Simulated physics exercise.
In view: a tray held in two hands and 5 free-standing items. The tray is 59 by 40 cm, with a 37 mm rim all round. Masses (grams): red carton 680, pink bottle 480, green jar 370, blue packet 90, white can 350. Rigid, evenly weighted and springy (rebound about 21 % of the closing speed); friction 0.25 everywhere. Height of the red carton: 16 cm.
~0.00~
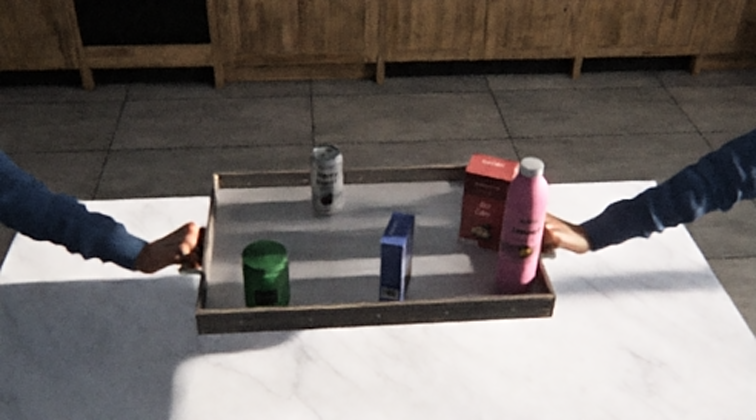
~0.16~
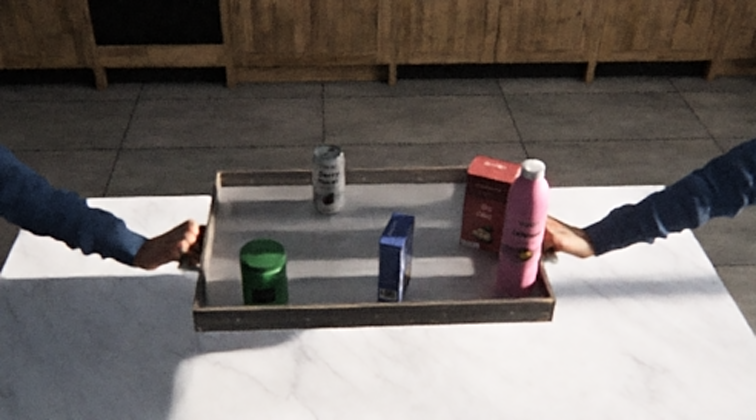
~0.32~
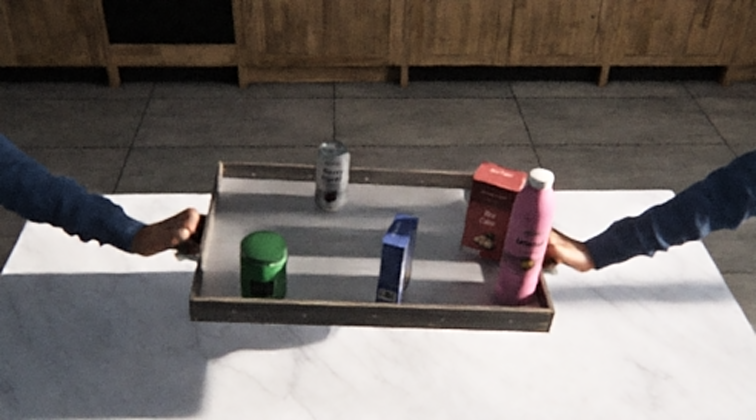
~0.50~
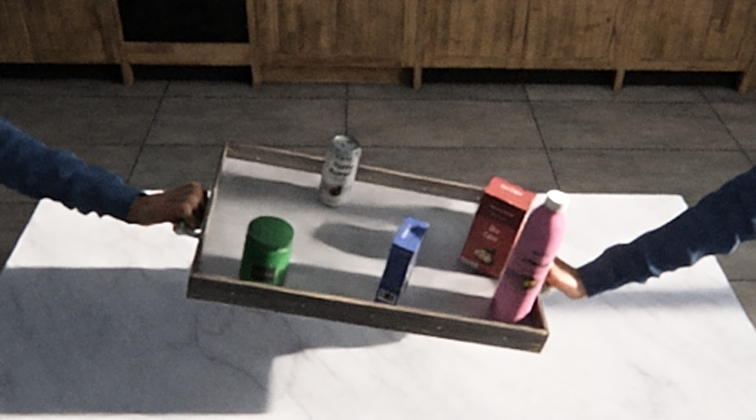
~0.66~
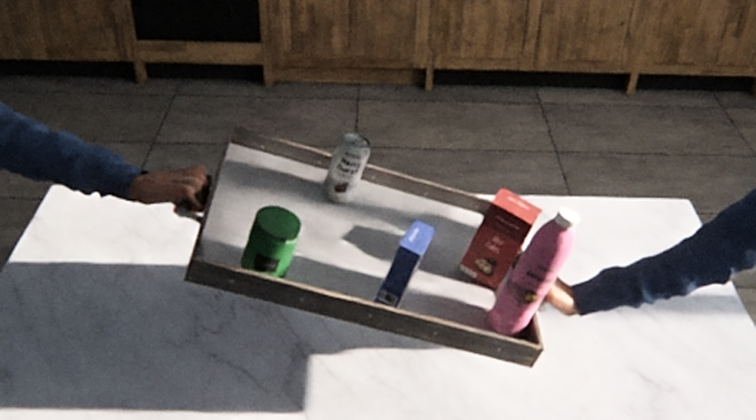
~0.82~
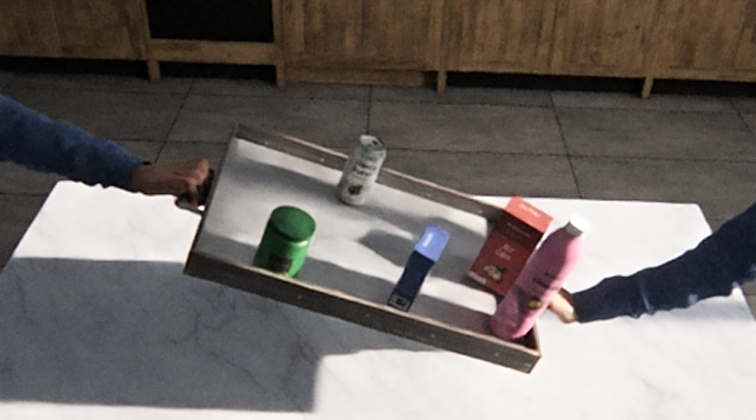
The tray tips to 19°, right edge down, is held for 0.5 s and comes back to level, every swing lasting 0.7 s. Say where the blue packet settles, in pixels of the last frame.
It ends at about (493, 267).
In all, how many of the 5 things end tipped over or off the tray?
In all, 1.
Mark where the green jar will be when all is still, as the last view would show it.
Near (456, 279).
After 1.12 s, tray at 19°, right edge down; blue packet tipped 5° from how it sat near (475, 290); green jar slid 13 cm; white can slid 13 cm.
After 1.42 s, tray at 18°, right edge down; blue packet slid 18 cm near (499, 299); white can slid 32 cm; green jar slid 32 cm.
At rest (4.4 s), tipped over on the tray, white can; not toppled but over 5 cm from the start, green jar and blue packet; the other 2 in place, give or take 5 cm. Seen from the same camera at the end, blue packet near (493, 267).
